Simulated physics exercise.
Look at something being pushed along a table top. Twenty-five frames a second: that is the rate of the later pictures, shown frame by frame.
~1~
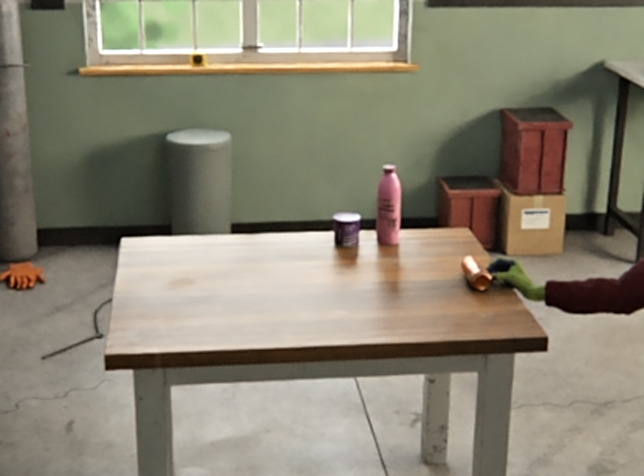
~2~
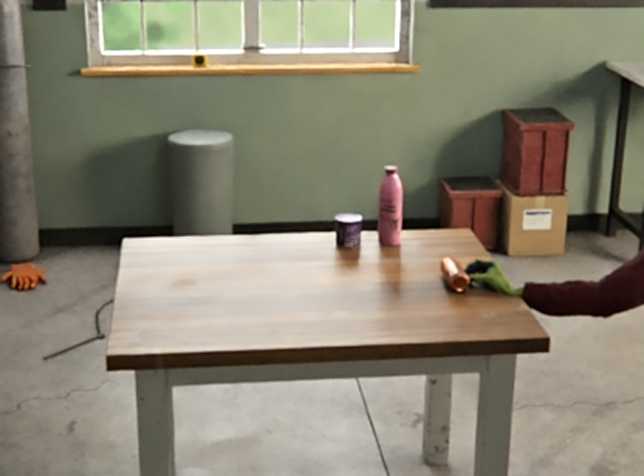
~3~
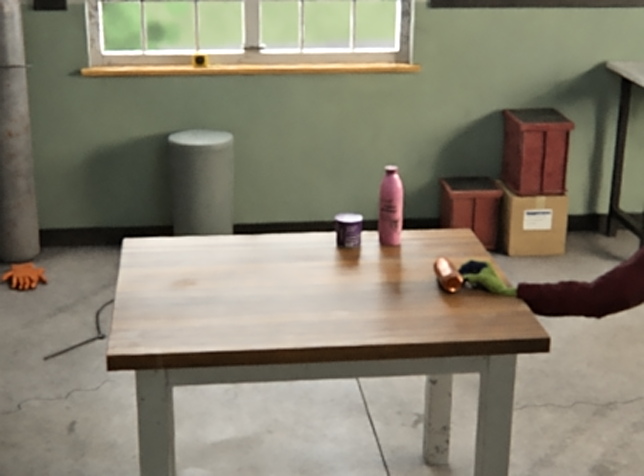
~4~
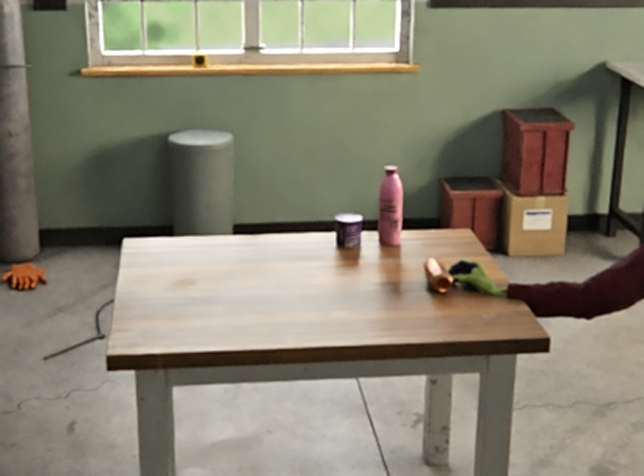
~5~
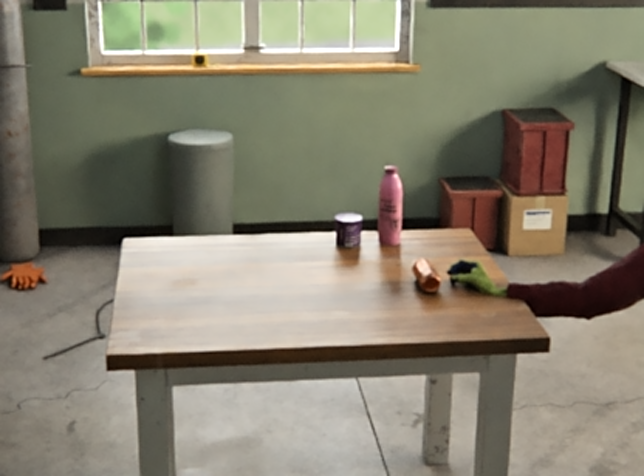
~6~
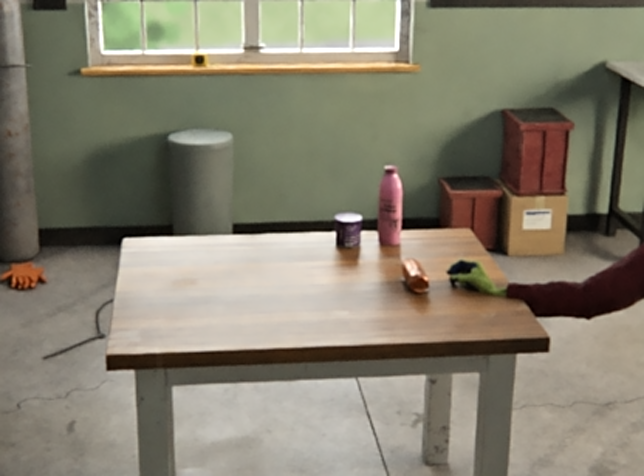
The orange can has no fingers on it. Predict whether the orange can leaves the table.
It goes past the rim, as far as I can tell.
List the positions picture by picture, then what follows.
The first frame shows under the hand; orange can (476, 273).
The second frame shows under the hand; orange can (454, 274).
The third frame shows under the hand; orange can (448, 275).
The fourth frame shows orange can (438, 275).
The fifth frame shows orange can (427, 275) rolled a little.
The sixth frame shows orange can (415, 276) rolled about its own width.
Then, 0.30 s after the last picture, orange can rolled well along near (331, 278).
Then, 0.70 s after the last picture, orange can rolled well along near (219, 282).
Then, 1.10 s after the last picture, orange can now off the table.
Then, 1.40 s after the last picture, things are still on the move.
By the end, off the table, orange can.
